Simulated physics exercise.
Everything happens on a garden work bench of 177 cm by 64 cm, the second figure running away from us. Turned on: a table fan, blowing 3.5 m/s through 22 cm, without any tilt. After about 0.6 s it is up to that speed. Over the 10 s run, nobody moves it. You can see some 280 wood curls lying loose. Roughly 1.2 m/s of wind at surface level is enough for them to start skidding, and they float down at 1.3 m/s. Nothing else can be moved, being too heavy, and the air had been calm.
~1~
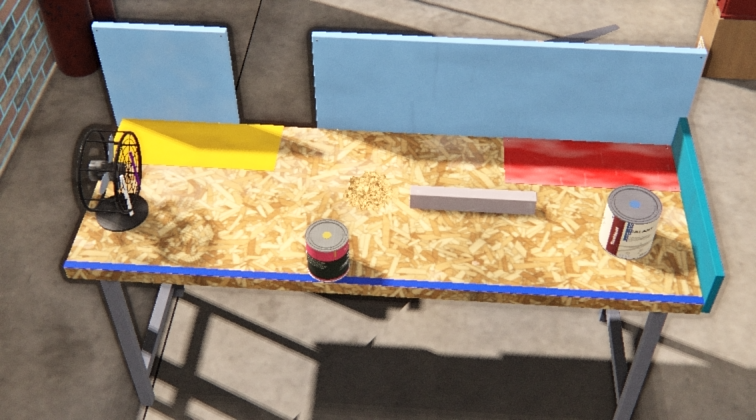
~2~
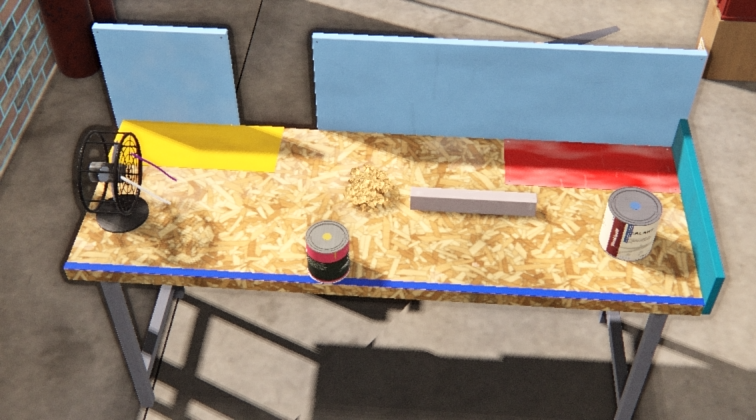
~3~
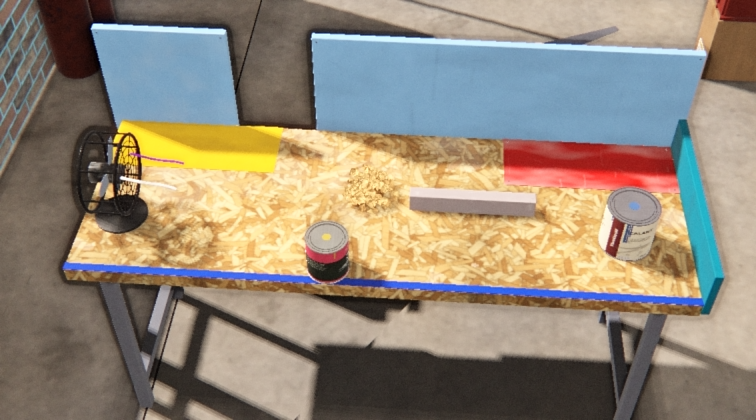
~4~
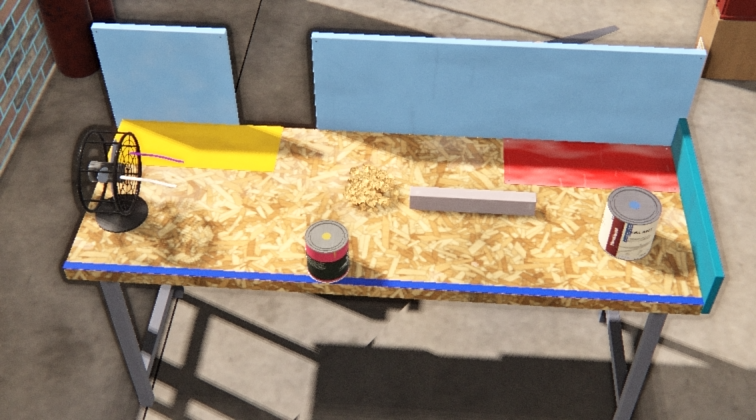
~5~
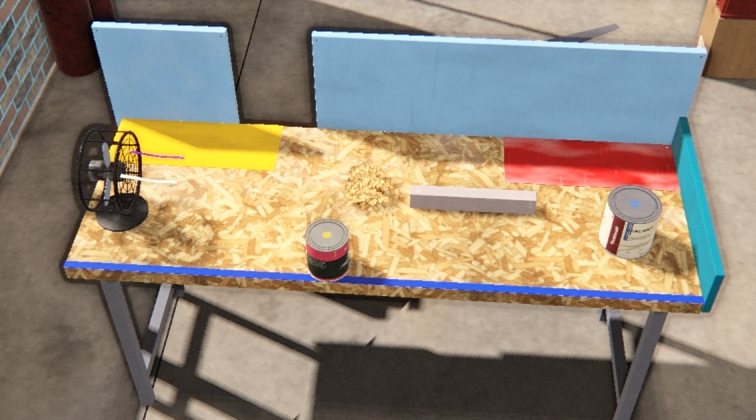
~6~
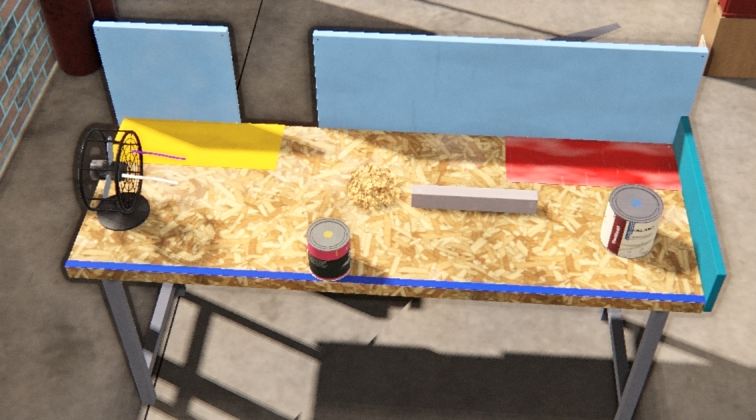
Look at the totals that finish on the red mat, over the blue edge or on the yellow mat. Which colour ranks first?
Top colour: Red.
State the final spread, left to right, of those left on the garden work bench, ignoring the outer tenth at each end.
Roughly 70 cm from left to right.
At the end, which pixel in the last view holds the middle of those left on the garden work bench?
Their middle sits at about (539, 147) in the last picture.
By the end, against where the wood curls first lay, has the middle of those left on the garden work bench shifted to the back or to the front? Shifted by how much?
Towards the back, some 20 cm.
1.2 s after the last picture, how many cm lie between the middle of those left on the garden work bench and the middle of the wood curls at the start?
I'd say close to 40 cm.
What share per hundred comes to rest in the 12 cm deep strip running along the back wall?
Share: Approx. 90 %.
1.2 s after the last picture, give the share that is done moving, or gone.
It comes out at some 20 %.
Then, 1.2 s after the last picture, 0 % are over the blue edge, 29 % on the red mat and 0 % on the yellow mat; the middle of those still in play is near (489, 168); 18 % have settled or left.
Then, 2.4 s after the last picture, 0 % are over the blue edge, 52 % on the red mat and 0 % on the yellow mat; the middle of those still in play is near (523, 159); 31 % have settled or left.
Then, 4.7 s after the last picture, 0 % are over the blue edge, 64 % on the red mat and 0 % on the yellow mat; the middle of those still in play is near (536, 157); 38 % have settled or left.
Then, 9.2 s after the last picture, at the end, 0 % are over the blue edge, 68 % on the red mat and 0 % on the yellow mat; the middle of those still in play is near (539, 147).
